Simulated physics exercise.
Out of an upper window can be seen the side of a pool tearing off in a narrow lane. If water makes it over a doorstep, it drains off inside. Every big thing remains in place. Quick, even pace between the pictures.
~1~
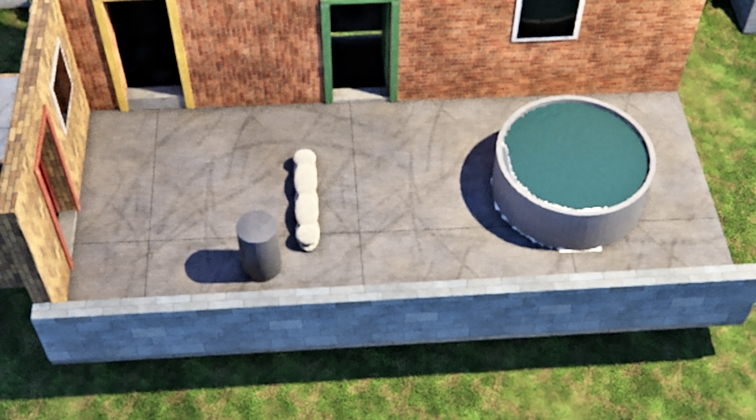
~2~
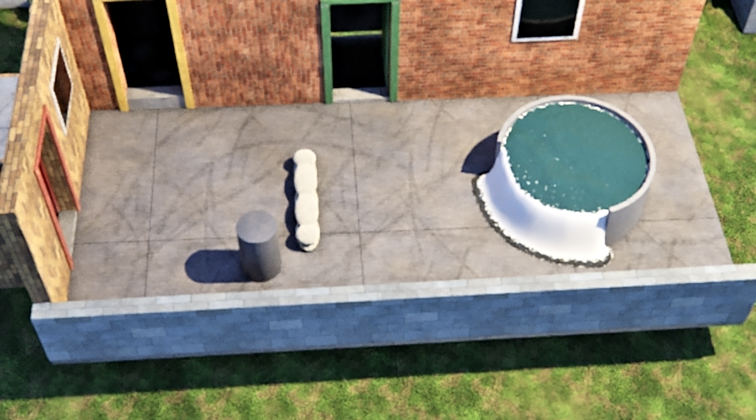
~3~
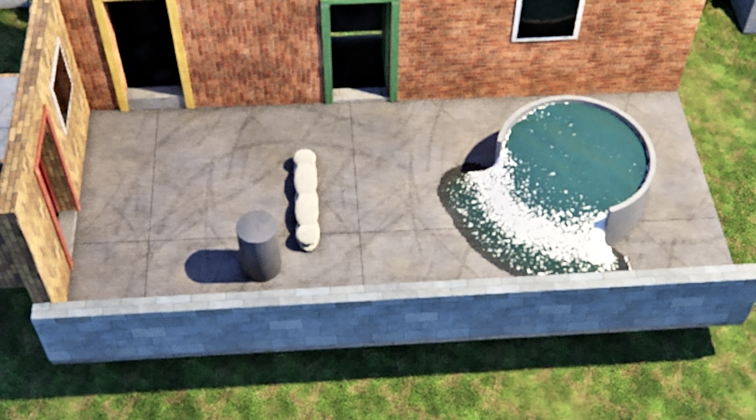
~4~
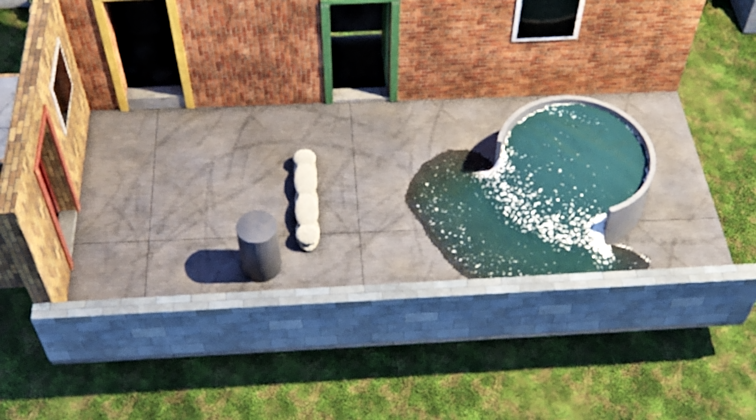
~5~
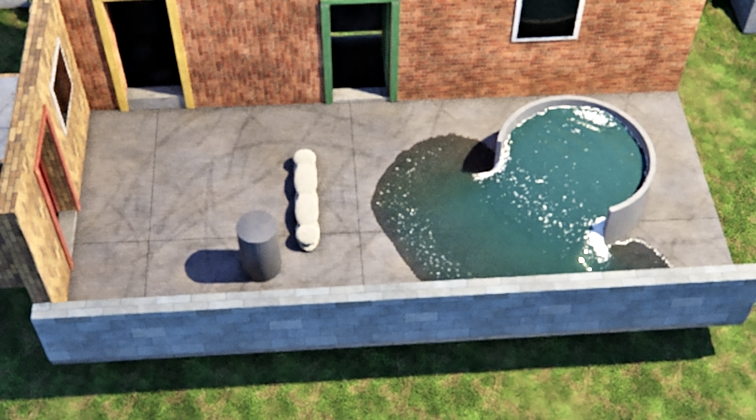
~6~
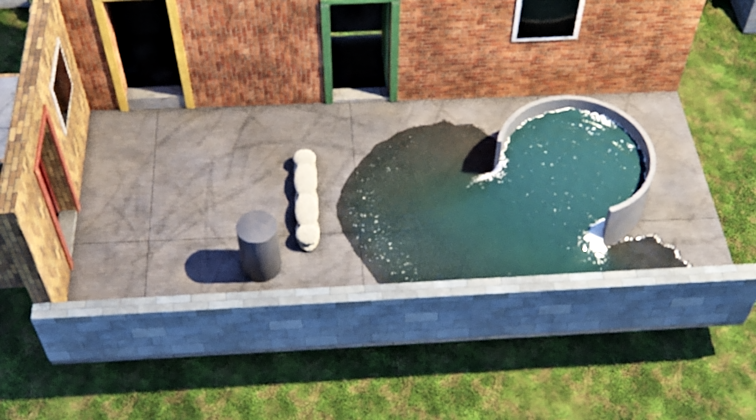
A round pool full of green water stood whole on a walled patio, then its near left side gave way and white, foaming water poured out, spreading left across the paving toward the white posts.
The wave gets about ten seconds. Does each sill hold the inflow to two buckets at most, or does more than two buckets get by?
In the end the red door tops two buckets; the yellow door does not top two buckets; the green door tops two buckets.
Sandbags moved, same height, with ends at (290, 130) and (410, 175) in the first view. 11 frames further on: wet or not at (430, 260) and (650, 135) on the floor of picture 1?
Point one ends up drenched; point two ends up left alone.
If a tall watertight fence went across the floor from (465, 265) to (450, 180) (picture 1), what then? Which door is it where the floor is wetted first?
Answer: The green door.
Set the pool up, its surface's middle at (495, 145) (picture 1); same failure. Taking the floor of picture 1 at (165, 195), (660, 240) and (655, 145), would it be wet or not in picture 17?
So, in the order given, I'd say unaffected, soaked through, unaffected.
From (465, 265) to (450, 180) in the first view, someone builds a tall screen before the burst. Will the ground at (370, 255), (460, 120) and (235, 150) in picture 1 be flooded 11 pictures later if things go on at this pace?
Submerged, submerged, untouched.
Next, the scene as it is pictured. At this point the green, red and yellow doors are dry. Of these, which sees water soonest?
Answer: The green door.
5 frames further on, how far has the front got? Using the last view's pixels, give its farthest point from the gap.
My best guess is about (213, 322).
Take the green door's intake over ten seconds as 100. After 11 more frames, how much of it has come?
Working it through, I arrive at 0 %.
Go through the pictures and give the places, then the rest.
The pool at (575, 156) is whole and still, in the first picture.
Water pours out at (527, 224) and has run to (607, 250), in the second picture.
Water pours out at (527, 225) and has run to (622, 274), in the third picture.
Water pours out at (527, 226) and has run to a hidden place, in the fourth picture.
Water pours out at (526, 227) and has run to (383, 184), in the fifth picture.
The front is at (344, 205), out from the gap at (526, 227), in the sixth picture.
A moment on, water covers 40 % of the floor; the red door not reached, the yellow door not reached, the green door wet at the sill, nothing in.
Next, water covers 50 % of the floor; the red door not reached, the yellow door not reached, the green door wet at the sill, nothing in.
Then, water covers 75 % of the floor; the red door under two buckets in, the yellow door wet at the sill, nothing in, the green door under two buckets in.
Later, water covers 90 % of the floor; the red door over two buckets in, the yellow door wet at the sill, nothing in, the green door over two buckets in.
In the end, water covers 90 % of the floor; the red door over two buckets in, the yellow door wet at the sill, nothing in, the green door far over two buckets in.
